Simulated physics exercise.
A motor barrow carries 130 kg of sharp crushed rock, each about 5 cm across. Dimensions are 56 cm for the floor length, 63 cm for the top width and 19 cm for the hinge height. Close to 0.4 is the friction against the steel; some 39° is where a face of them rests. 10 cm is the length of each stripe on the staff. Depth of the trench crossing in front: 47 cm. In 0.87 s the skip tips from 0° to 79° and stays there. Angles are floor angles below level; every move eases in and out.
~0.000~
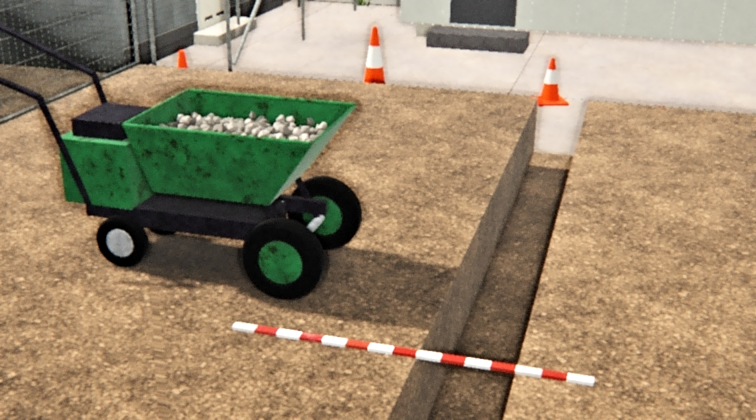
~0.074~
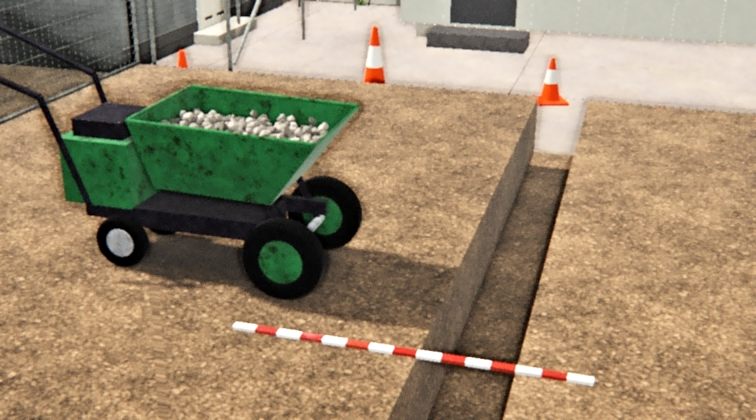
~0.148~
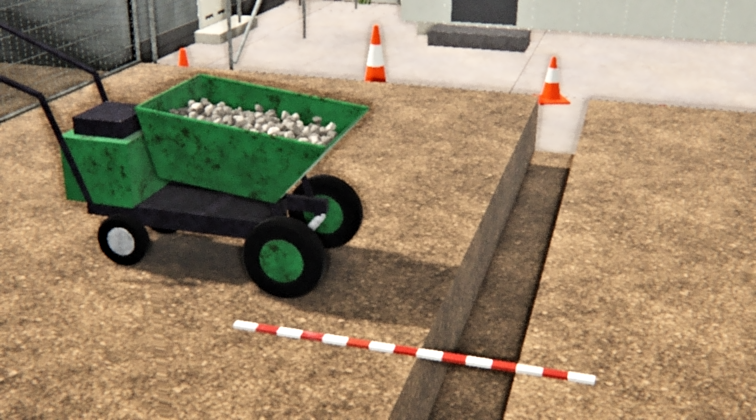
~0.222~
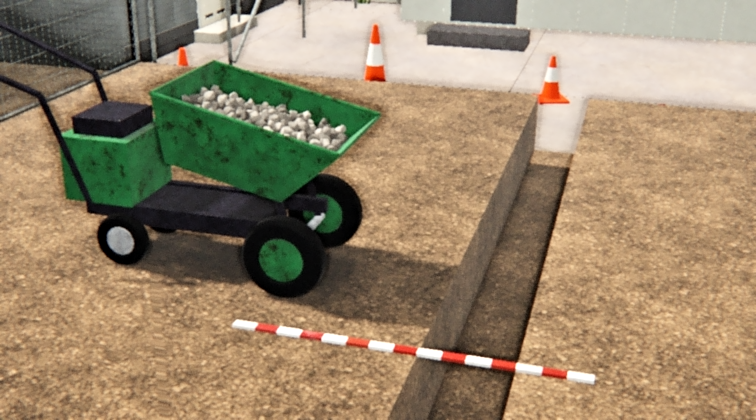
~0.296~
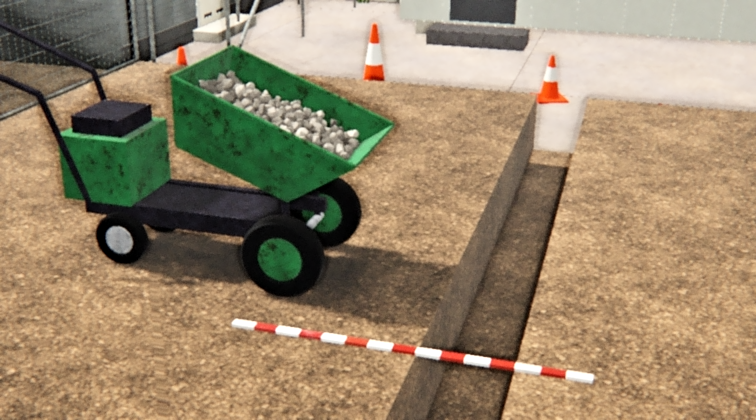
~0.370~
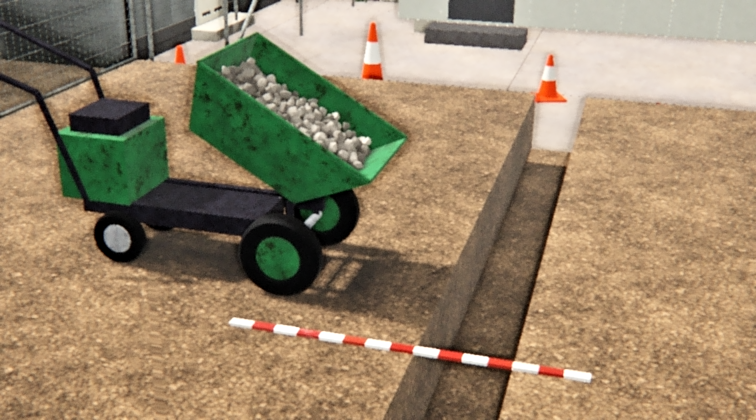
A green motor barrow loaded with pale stones stood on brown ground beside a narrow trench, and its skip gradually tilted up at the back, front lip lowering to the right, as the wheels stayed put.
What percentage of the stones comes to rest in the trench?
About 93 per cent.
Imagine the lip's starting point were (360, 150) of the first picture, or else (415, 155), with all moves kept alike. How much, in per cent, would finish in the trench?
Roughly 80 percent for the first, and 20 percent for the second.
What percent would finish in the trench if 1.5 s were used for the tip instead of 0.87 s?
That works out at about 90 in a hundred.
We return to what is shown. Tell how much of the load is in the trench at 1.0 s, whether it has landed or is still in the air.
Some 35 per cent.
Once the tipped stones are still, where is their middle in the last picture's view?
The tipped stones centre close to (484, 363).
After 0.6 s the floor is at 66°; 100 % in the skip; the foremost stones are at (407, 225).
After 1.0 s the floor is at 79°; 63 % in the skip, 4 % short of the trench, 33 % in the trench; the foremost stones are at (507, 368).
After 1.3 s the floor is at 79°; 18 % in the skip, 6 % short of the trench, 76 % in the trench; the foremost stones are at (522, 366).
After 3.3 s the floor is at 79°; 0 % in the skip, 7 % short of the trench, 93 % in the trench; the foremost stones are at (523, 360).
